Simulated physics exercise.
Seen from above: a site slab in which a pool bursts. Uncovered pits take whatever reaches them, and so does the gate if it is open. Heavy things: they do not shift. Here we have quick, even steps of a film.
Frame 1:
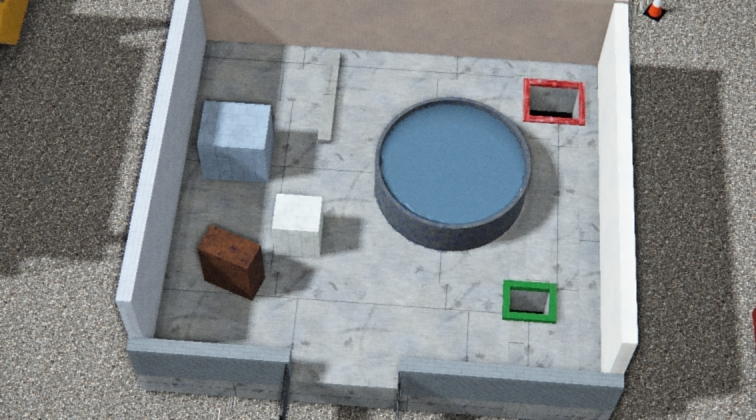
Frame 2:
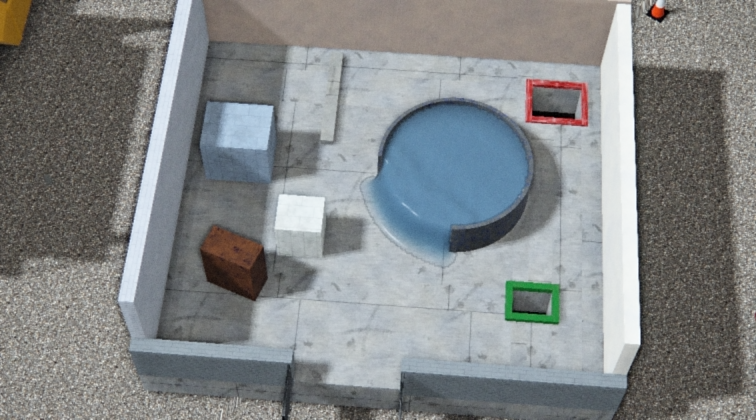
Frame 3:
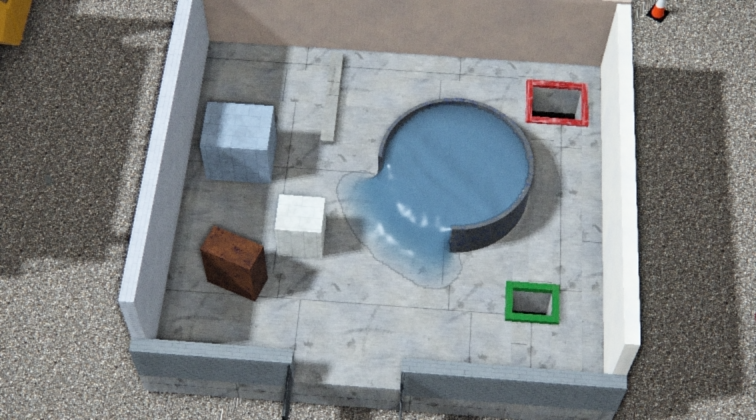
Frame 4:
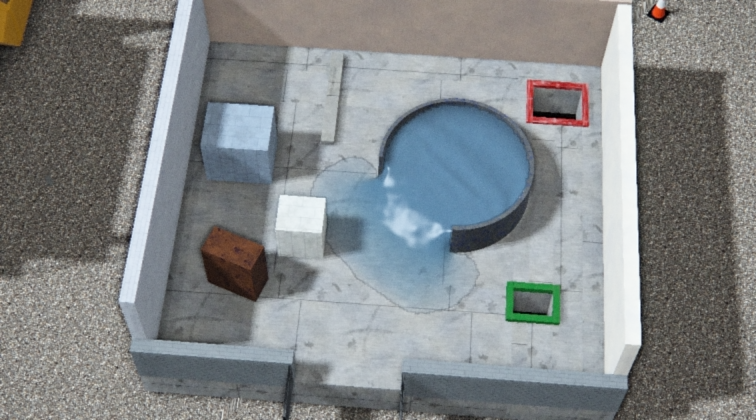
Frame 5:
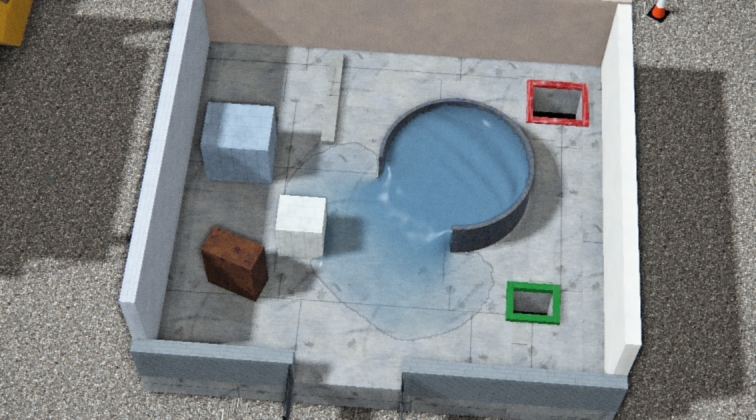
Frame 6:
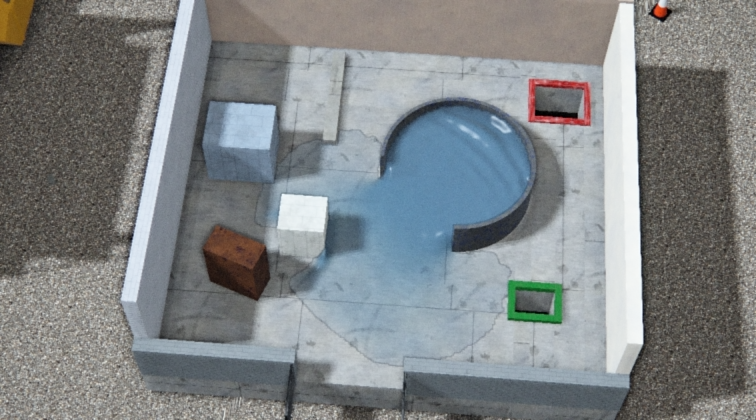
Water in a round, dark-walled pool lies still, then bursts through a gap at the wall's lower left and spreads in a thinning sheet across the grey slab, around the white block and toward the front opening. Seen from above, the low-walled site sits amid gravel. A pale blue cube and brown block stand left, unmoved, with red-framed and green-framed openings at right.
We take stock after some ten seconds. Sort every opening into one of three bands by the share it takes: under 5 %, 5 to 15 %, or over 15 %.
The gate takes over 15 %; the green pit takes under 5 %; the red pit takes under 5 %.
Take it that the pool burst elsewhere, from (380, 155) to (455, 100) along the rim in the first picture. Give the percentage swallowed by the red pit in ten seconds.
Share to the red pit: 10 in a hundred.
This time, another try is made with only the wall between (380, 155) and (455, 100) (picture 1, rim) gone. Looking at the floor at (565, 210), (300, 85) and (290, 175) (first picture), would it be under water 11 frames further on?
Point 1: Unwetted; point 2: Inundated; point 3: Inundated.
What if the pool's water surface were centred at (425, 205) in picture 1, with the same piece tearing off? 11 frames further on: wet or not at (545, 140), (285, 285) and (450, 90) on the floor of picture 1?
In sequence: Unflooded, next inundated, then unflooded.
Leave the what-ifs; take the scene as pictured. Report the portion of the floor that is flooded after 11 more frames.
Roughly 45 percent, I reckon.
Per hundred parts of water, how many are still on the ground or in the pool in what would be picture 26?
I make it around 78 per cent.
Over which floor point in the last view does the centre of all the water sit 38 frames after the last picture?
Centre: Close to (330, 227).
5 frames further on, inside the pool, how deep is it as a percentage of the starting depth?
Estimate: Some 60 %.
A moment on, water covers 35 % of the floor; the gate 2 %, the green pit 0 %, the red pit 0 %.
Next, water covers 45 % of the floor; the gate 10 %, the green pit 0 %, the red pit 0 %.
Then, water covers 60 % of the floor; the gate 22 %, the green pit 0 %, the red pit 0 %.
Later, water covers 70 % of the floor; the gate 34 %, the green pit 0 %, the red pit 0 %.
In the end, water covers 85 % of the floor; the gate 46 %, the green pit 0 %, the red pit 0 %.
